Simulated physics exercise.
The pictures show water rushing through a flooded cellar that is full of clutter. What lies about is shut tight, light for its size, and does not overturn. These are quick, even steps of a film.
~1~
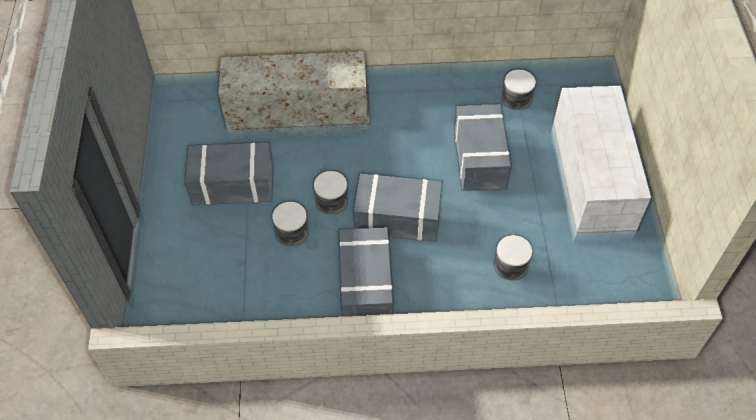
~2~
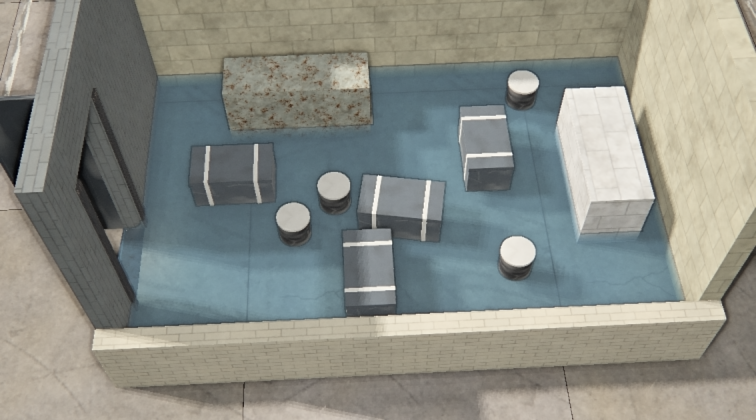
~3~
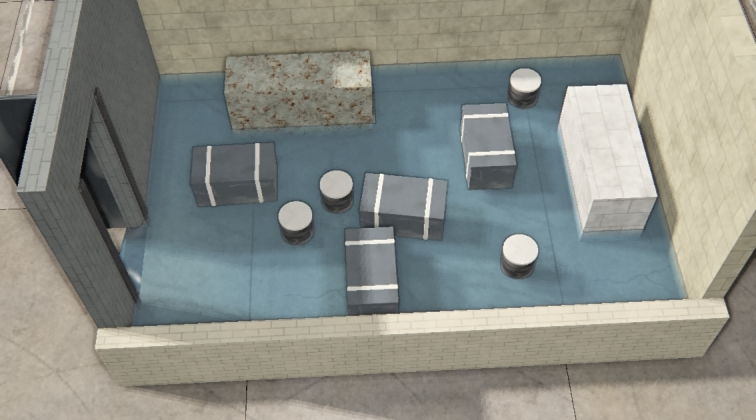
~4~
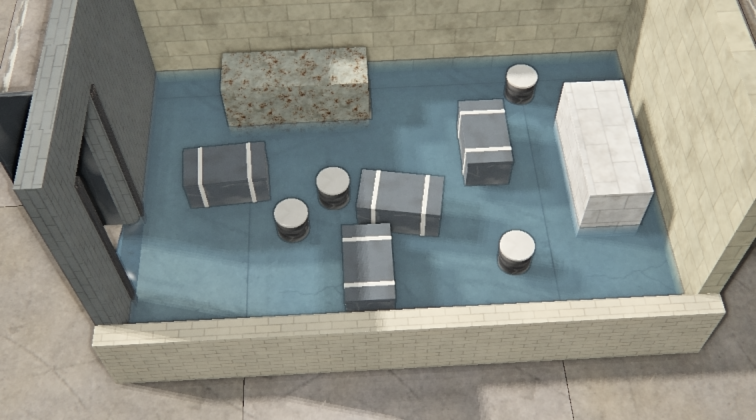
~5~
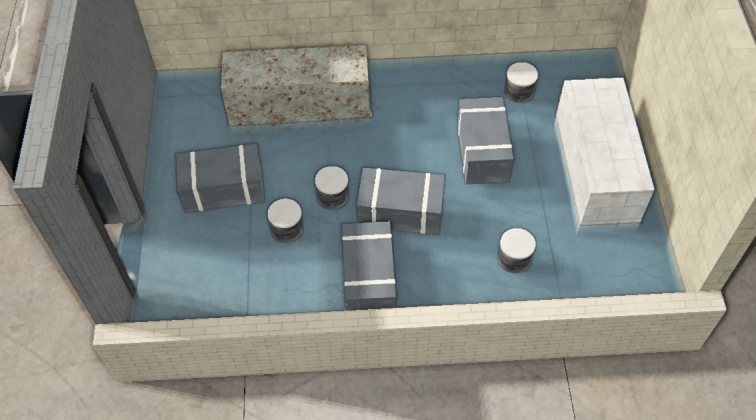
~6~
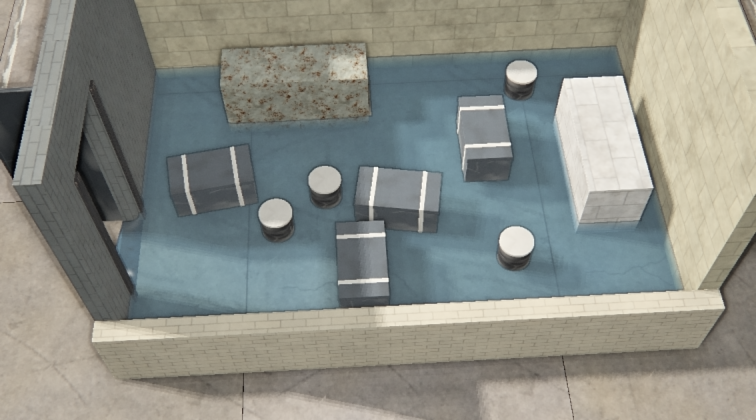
To begin with, strapped gray trunks and round pails sit scattered across a blue, flooded walled room, beside a speckled block and a white one. The dark door on the left opens, and then the leftmost trunk and nearby pails drift slightly left, while most other things barely move.
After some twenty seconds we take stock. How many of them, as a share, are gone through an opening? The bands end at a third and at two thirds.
Share: Between one and two thirds.
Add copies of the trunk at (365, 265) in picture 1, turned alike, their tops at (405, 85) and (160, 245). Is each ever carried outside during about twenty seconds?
In turn: Inside, washed out.
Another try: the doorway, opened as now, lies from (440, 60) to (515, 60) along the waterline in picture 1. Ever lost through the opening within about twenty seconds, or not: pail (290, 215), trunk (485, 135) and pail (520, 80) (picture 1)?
One after the other: No, carried outside, out.
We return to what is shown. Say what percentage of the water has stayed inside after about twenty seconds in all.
I make it 56 per cent.
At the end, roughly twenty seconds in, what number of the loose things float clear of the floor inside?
I count 5.
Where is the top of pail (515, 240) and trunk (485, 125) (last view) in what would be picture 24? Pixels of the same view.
Around (461, 250) and (441, 147).
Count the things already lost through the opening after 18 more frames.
That makes 2.
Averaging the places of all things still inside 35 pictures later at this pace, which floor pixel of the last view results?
At about (314, 218).
A moment on, 0 of 8 are out; 8 afloat.
Next, 2 of 8 are out; 6 afloat.
Later, 3 of 8 are out; 5 afloat.
In the end, 3 of 8 are out; 5 afloat.
